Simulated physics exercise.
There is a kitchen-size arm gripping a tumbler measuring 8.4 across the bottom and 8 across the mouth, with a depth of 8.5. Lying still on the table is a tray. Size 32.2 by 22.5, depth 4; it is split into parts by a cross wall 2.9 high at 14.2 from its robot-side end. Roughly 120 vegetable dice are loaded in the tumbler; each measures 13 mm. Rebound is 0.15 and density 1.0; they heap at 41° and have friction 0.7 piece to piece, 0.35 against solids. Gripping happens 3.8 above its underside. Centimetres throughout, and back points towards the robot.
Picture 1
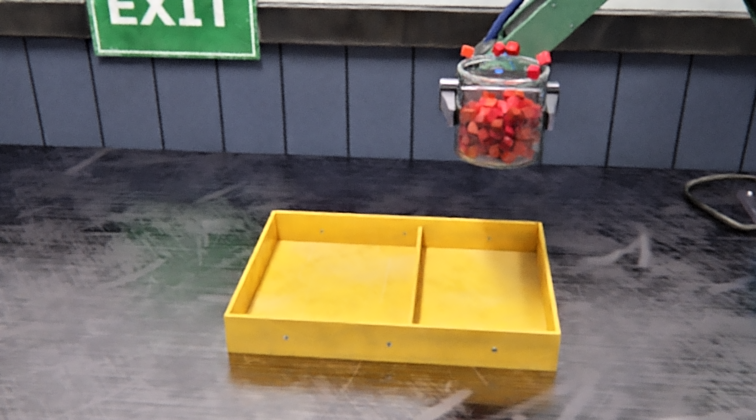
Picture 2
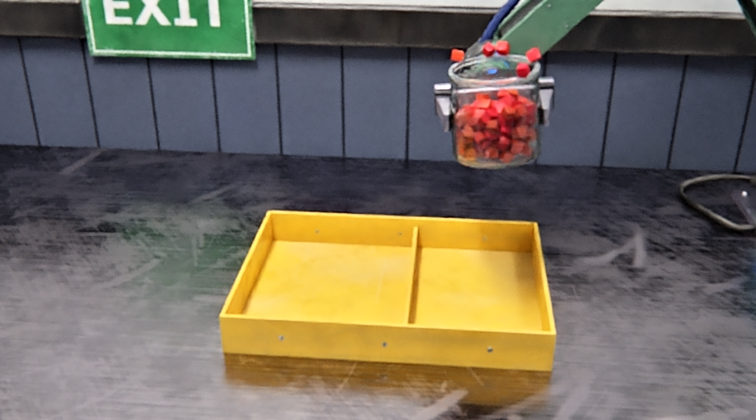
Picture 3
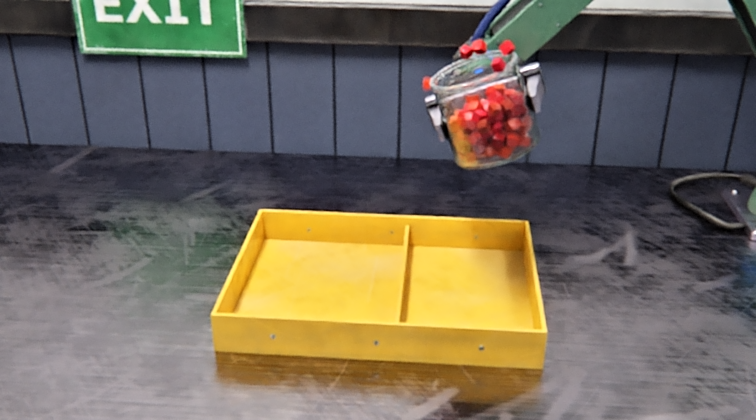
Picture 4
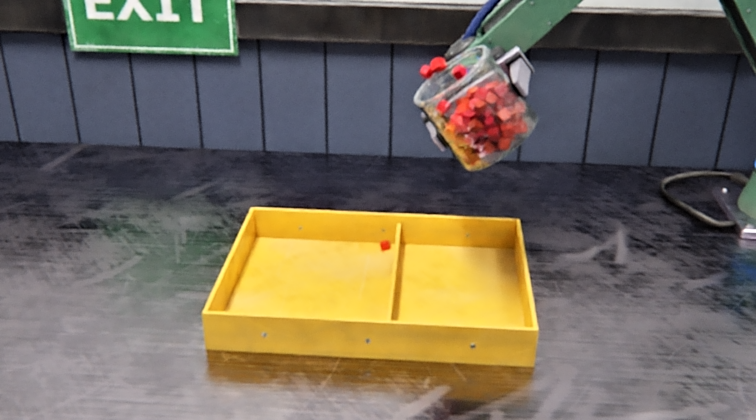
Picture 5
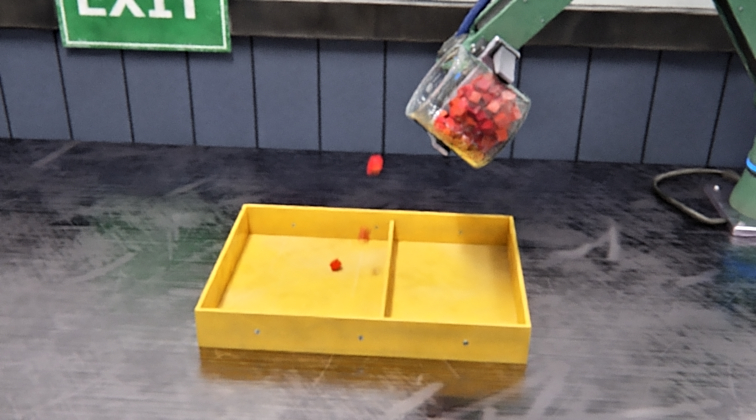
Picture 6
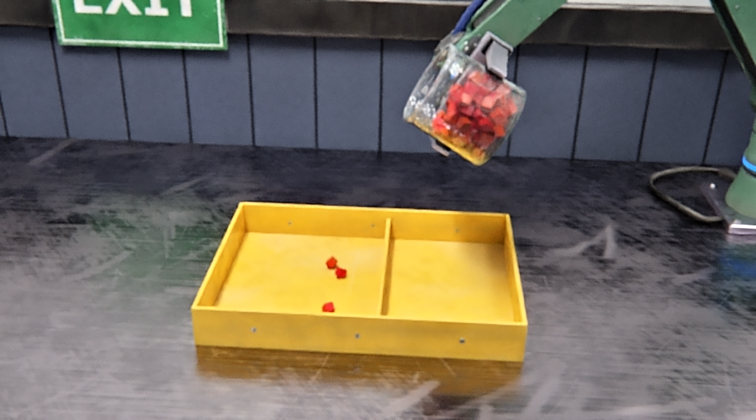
At the start, a robot arm holds a clear tumbler heaped with red cubes upright above a divided yellow tray on a dark table. The arm tilts the tumbler steadily to the left, and a few cubes drop from it, until three lie in the tray's left section while most remain inside the steeply tilted tumbler.
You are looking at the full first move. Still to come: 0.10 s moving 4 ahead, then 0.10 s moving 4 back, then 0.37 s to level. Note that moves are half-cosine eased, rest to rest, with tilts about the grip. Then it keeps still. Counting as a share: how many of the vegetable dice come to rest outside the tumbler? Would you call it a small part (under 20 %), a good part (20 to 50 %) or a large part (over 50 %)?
I'd call it a small part.
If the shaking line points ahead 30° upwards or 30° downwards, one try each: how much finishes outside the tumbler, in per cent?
I'd say close to 20 percent for the first and close to 5 percent for the second.
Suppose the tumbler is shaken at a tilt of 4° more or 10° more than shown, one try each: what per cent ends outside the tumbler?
Roughly 15 per cent on the first try and 15 per cent on the second.
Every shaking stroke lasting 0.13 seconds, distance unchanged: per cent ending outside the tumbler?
I'd expect close to 5 per cent then.
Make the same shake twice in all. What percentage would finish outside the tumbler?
Near 15 per cent.
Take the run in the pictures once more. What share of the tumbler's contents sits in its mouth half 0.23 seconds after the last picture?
Some 35 percent is in that half.
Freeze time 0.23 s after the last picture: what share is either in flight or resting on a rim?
Estimated fraction: Near 6 %.
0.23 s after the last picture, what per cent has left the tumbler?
Share gone: Around 10 %.
Then, 0.23 s on, tilted 58° forward, highest piece 24 above the table; 110 in the tumbler, 3 in the far-side part, 7 in flight or on a rim.
Then, 0.46 s on, tilted 13° forward, highest piece 26 above the table; 108 in the tumbler, 12 in the far-side part.
Then, 0.77 s on, level, highest piece 26 above the table; 108 in the tumbler, 12 in the far-side part.
Then, 1.82 s on, level, highest piece 26 above the table; 108 in the tumbler, 12 in the far-side part.
In the end, 108 in the tumbler, 12 in the far-side part. That is 10 % outside the tumbler.
